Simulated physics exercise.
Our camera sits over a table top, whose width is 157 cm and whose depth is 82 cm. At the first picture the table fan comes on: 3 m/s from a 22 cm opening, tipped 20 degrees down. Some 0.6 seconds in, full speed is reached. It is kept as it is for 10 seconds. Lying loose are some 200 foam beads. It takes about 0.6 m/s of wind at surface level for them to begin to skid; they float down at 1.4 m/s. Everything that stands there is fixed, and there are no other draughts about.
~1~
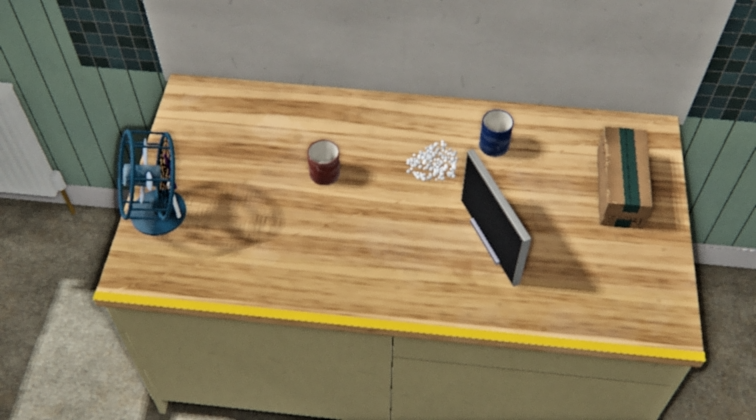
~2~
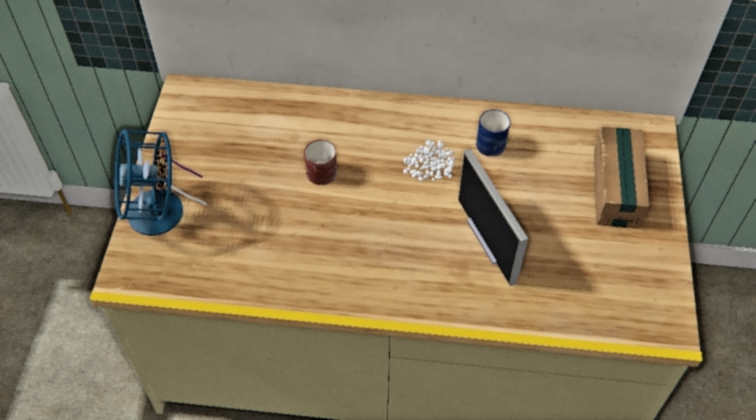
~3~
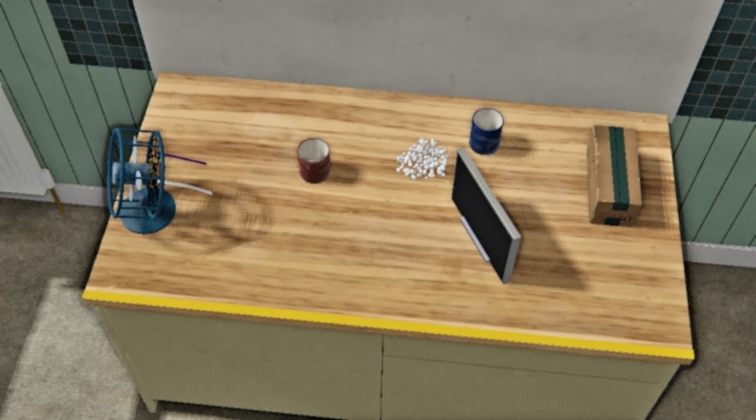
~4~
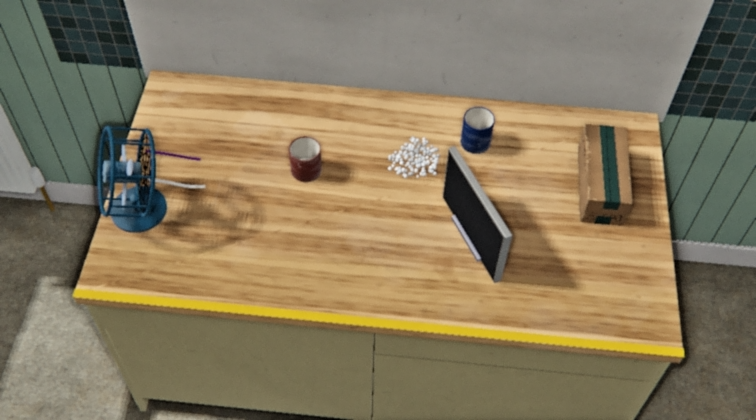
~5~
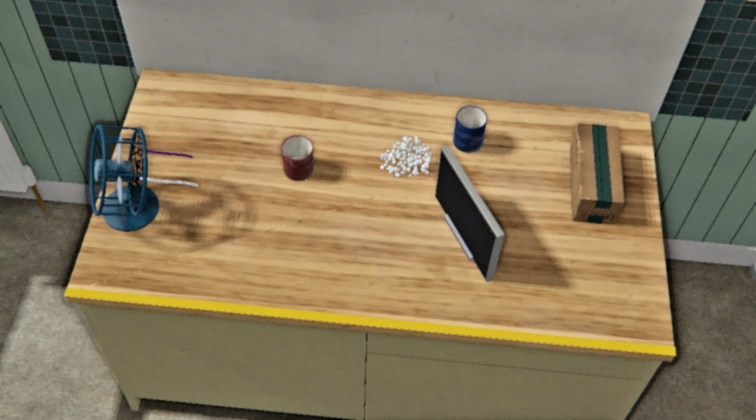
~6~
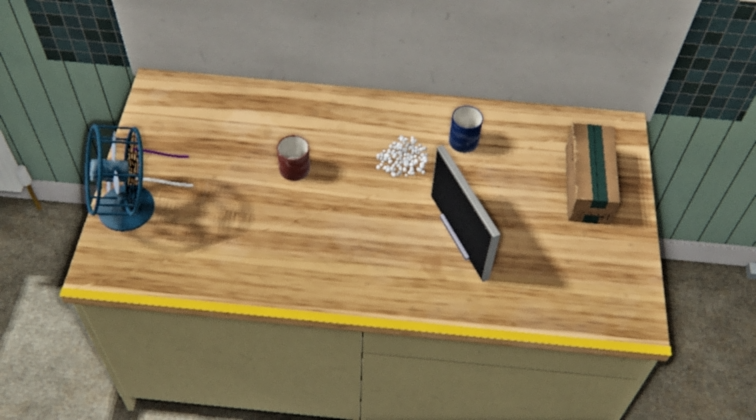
Wooden table top with a blue fan starting up and its ribbons streaming out, while white foam beads lie still between mugs.
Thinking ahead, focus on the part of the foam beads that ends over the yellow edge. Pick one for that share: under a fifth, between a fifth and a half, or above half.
Under one fifth.
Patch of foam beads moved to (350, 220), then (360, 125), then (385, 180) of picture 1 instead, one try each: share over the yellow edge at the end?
In turn: 90 per cent, 3 per cent, 10 per cent.
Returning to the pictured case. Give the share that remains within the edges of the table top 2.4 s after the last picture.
That comes to roughly 40 % remaining.
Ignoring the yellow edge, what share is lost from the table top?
The figure is near 90 %.
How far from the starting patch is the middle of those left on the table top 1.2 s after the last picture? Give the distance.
The middle is some 0 cm from where it began.
Then, 1.2 s after the last picture the count stands so, 0 % are over the yellow edge; the middle of those still in play is near (421, 164).
Then, 2.4 s after the last picture the count stands so, 0 % are over the yellow edge; the middle of those still in play is near (539, 159).
Then, 4.7 s after the last picture the count stands so, 3 % are over the yellow edge.
Then, 9.2 s after the last picture, at the end, 6 % are over the yellow edge.
